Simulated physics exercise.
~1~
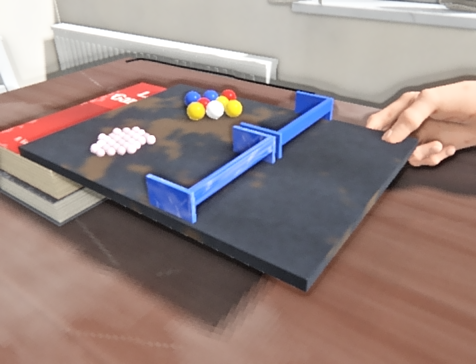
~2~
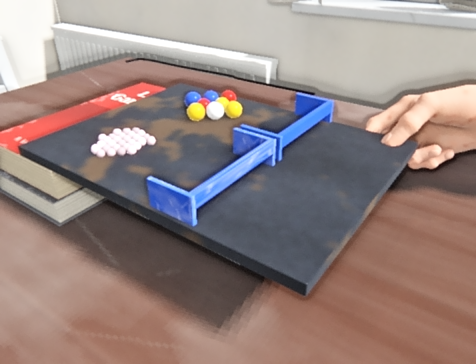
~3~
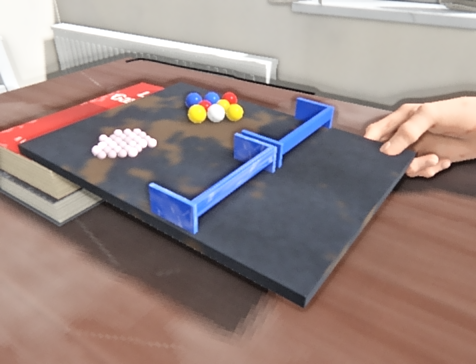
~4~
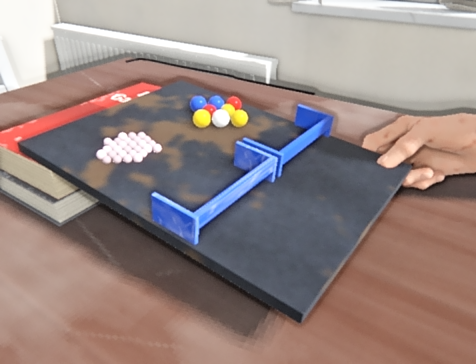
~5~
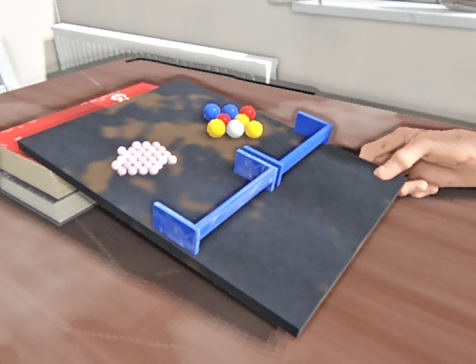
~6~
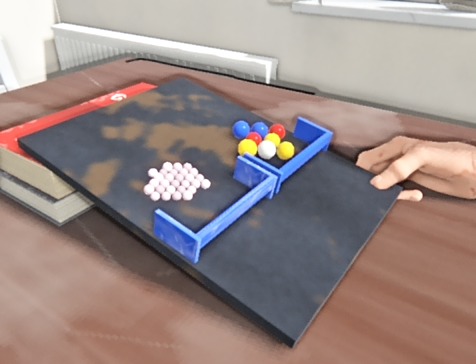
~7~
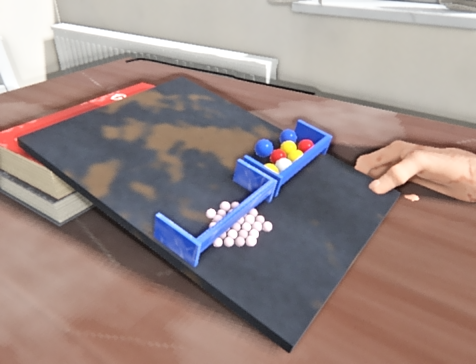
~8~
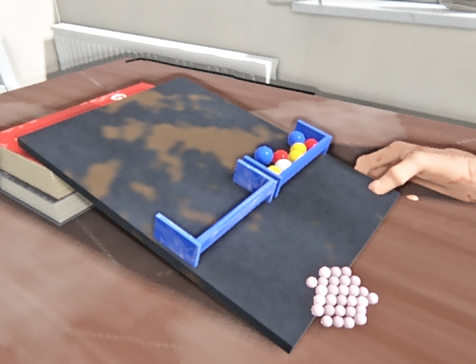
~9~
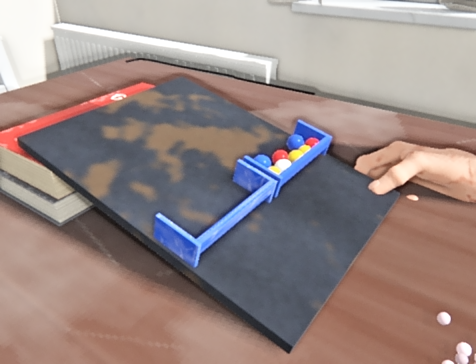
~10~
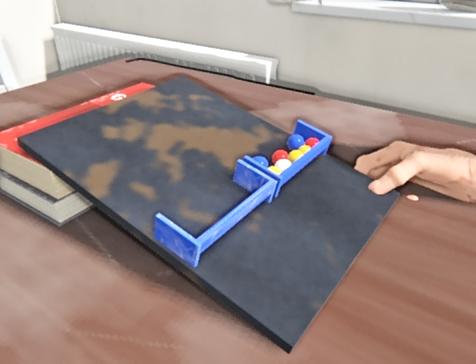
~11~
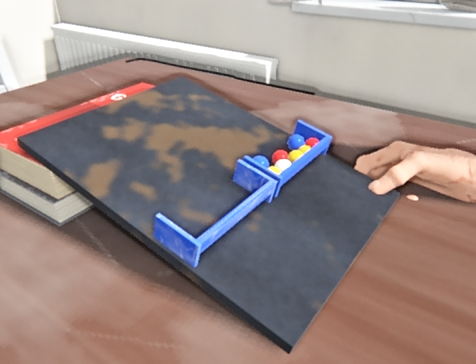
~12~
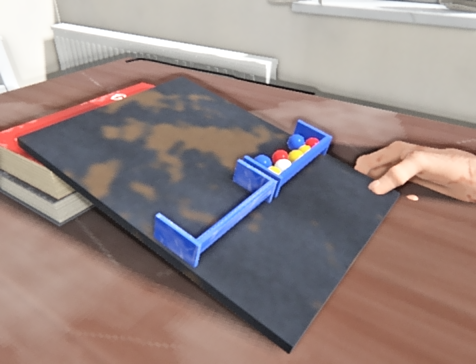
At first, a hand holds the right end of a dark, brown-blotched board propped on books, with a cluster of small pale pink balls and a group of larger coloured balls resting above two blue barriers. The hand gradually lowers its end, and both groups begin creeping down the steepening surface. The pink balls slip through the gap beneath the nearer barrier, while the coloured ones run up against the farther one. Next, the pink balls spill off the board's lower edge and scatter across the brown tabletop, out of sight. The board stays tilted, with the red, blue, yellow and white balls still held behind their barrier.
